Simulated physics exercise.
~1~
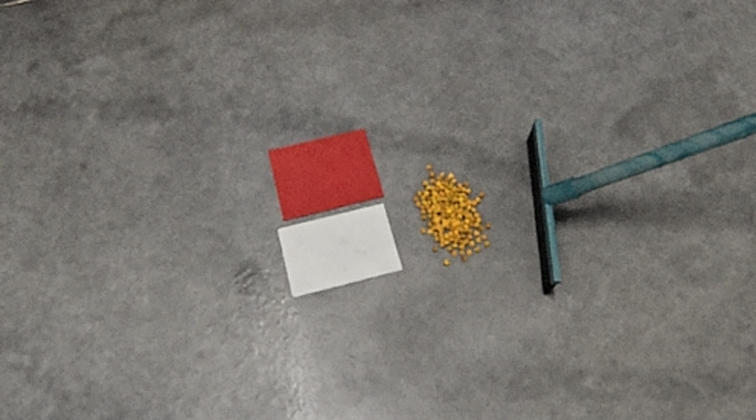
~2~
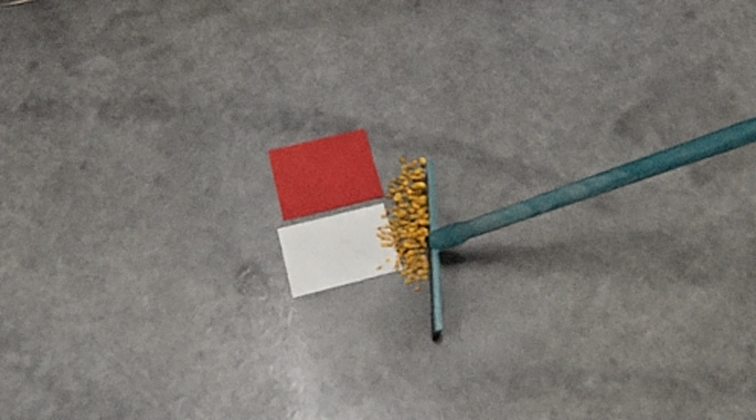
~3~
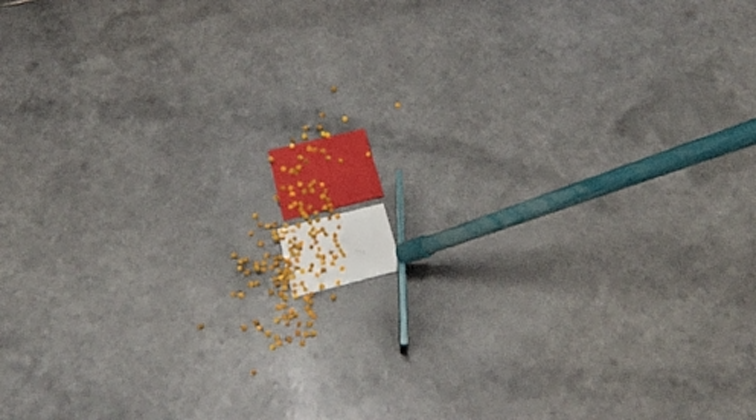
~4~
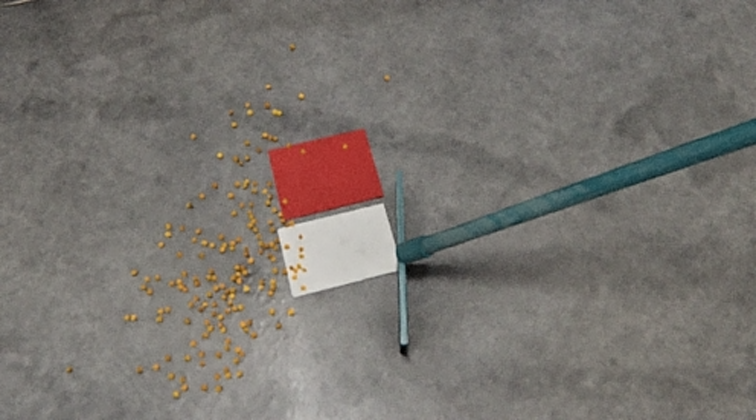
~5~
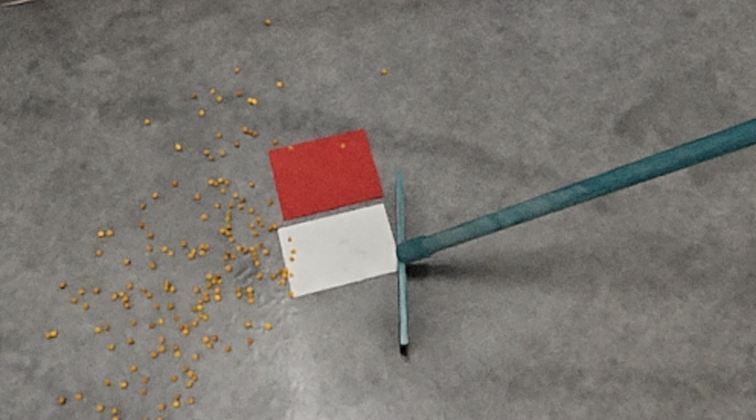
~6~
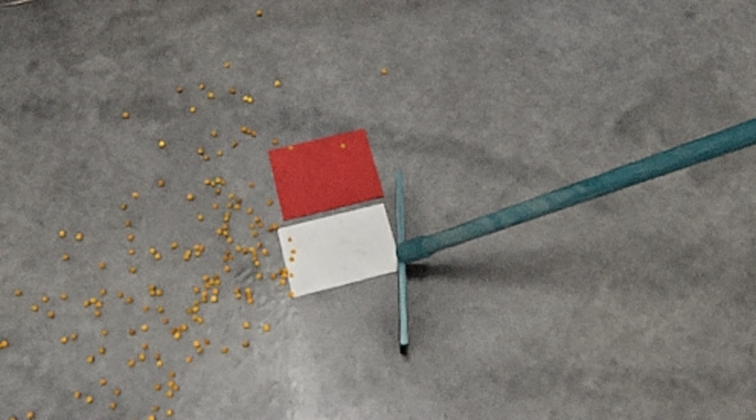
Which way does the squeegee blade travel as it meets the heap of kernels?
The blade travels to the left, pushing the kernels ahead of it toward the mats.
